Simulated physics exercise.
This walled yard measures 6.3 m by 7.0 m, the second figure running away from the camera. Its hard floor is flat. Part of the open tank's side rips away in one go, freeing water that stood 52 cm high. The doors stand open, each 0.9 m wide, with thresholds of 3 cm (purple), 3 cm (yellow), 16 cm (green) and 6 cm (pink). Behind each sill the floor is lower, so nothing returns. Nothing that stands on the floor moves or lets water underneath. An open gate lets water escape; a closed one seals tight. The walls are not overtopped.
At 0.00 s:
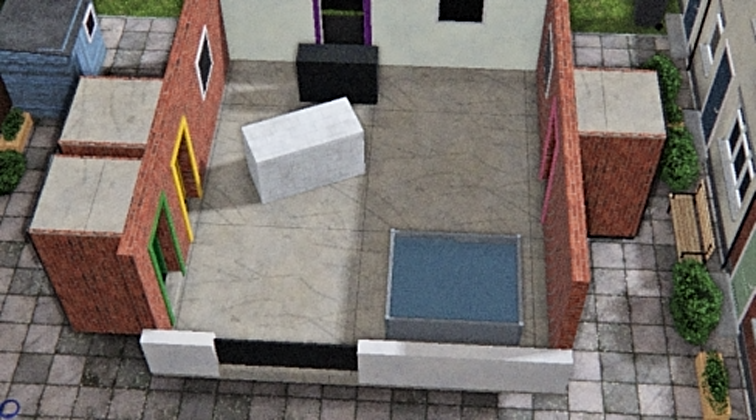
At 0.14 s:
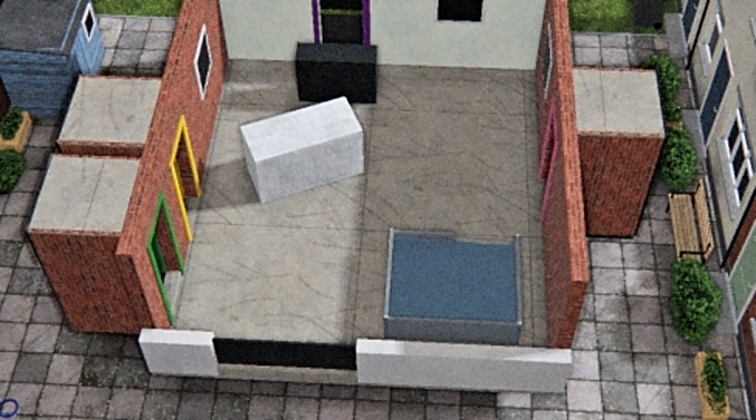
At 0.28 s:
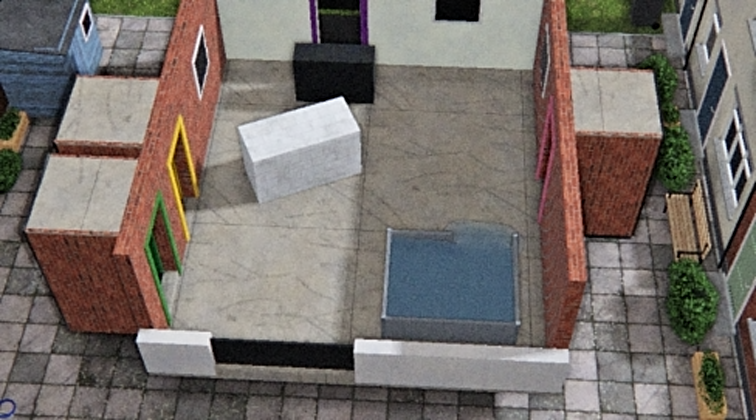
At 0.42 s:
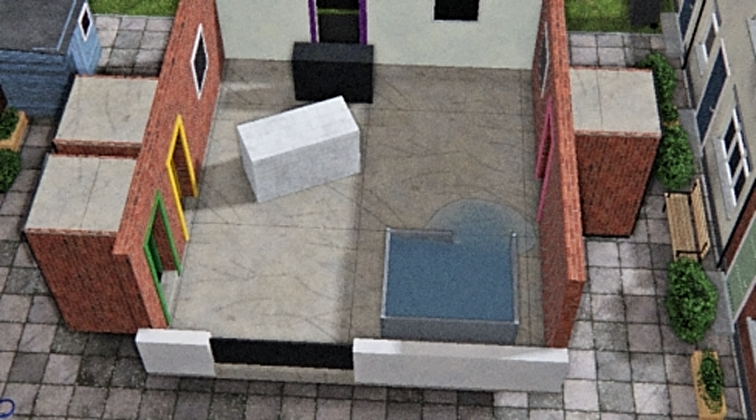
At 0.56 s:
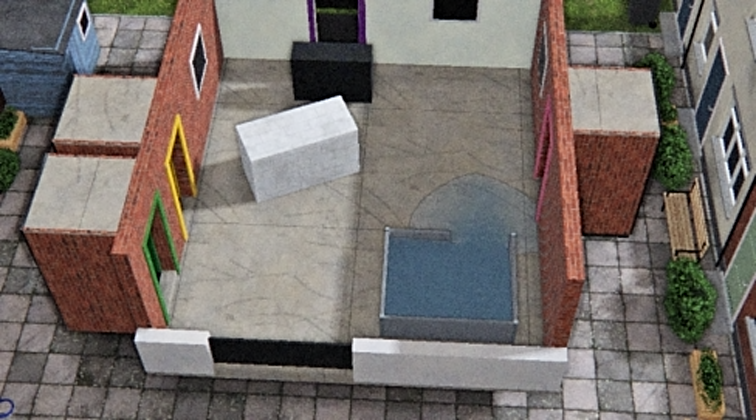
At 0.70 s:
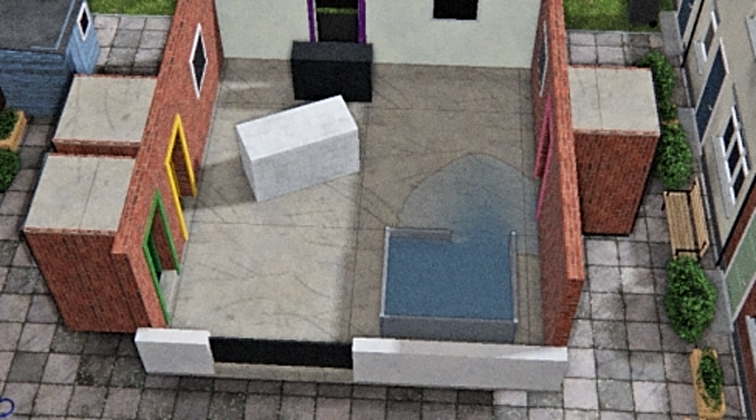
Water poured through a gap in the far side of the open tank and spread in a widening, rounded sheet across the yard's floor toward the back, while the white and black blocks stayed still.
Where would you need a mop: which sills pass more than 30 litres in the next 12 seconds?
Door by door: At the purple door it goes over the limit; at the yellow door it does not reach the limit; at the green door it does not reach the limit; at the pink door it passes the limit.
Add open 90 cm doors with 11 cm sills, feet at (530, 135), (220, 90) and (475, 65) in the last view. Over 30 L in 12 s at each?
In turn: Under, not over, past it.
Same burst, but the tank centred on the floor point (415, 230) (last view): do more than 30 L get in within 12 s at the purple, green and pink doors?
Then: Purple above, green below, pink under.
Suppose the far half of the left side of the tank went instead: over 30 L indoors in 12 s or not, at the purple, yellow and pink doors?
Then: Purple below, yellow above, pink under.
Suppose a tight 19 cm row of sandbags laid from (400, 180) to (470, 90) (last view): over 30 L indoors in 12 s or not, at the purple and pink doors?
Then: Purple below, pink above.
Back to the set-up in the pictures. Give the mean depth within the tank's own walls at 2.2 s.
Some 30 cm.
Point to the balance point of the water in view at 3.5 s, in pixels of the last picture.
Around (454, 198).
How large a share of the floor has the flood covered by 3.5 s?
Some 40 per cent of it.
After 1.4 s water covers 25 % of the floor and is deepest (30 cm) near (489, 250); purple door not reached, yellow door not reached, green door not reached, pink door 16 cm at the sill, 5 L in.
After 2.2 s water covers 30 % of the floor and is deepest (26 cm) near (523, 73); purple door not reached, yellow door not reached, green door not reached, pink door 14 cm at the sill, 40 L in.
After 3.5 s water covers 40 % of the floor and is deepest (23 cm) near (505, 78); purple door 4 cm at the sill, 0 L in, yellow door not reached, green door not reached, pink door 10 cm at the sill, 72 L in.
After 7.0 s water covers 55 % of the floor and is deepest (14 cm) near (233, 62); purple door 7 cm at the sill, 31 L in, yellow door not reached, green door not reached, pink door 7 cm at the sill, 96 L in.
After 12.0 s water covers 90 % of the floor and is deepest (9 cm) near (223, 68); purple door 5 cm at the sill, 59 L in, yellow door 3 cm at the sill, 2 L in, green door 2 cm at the sill, 0 L in, pink door 5 cm at the sill, 97 L in.
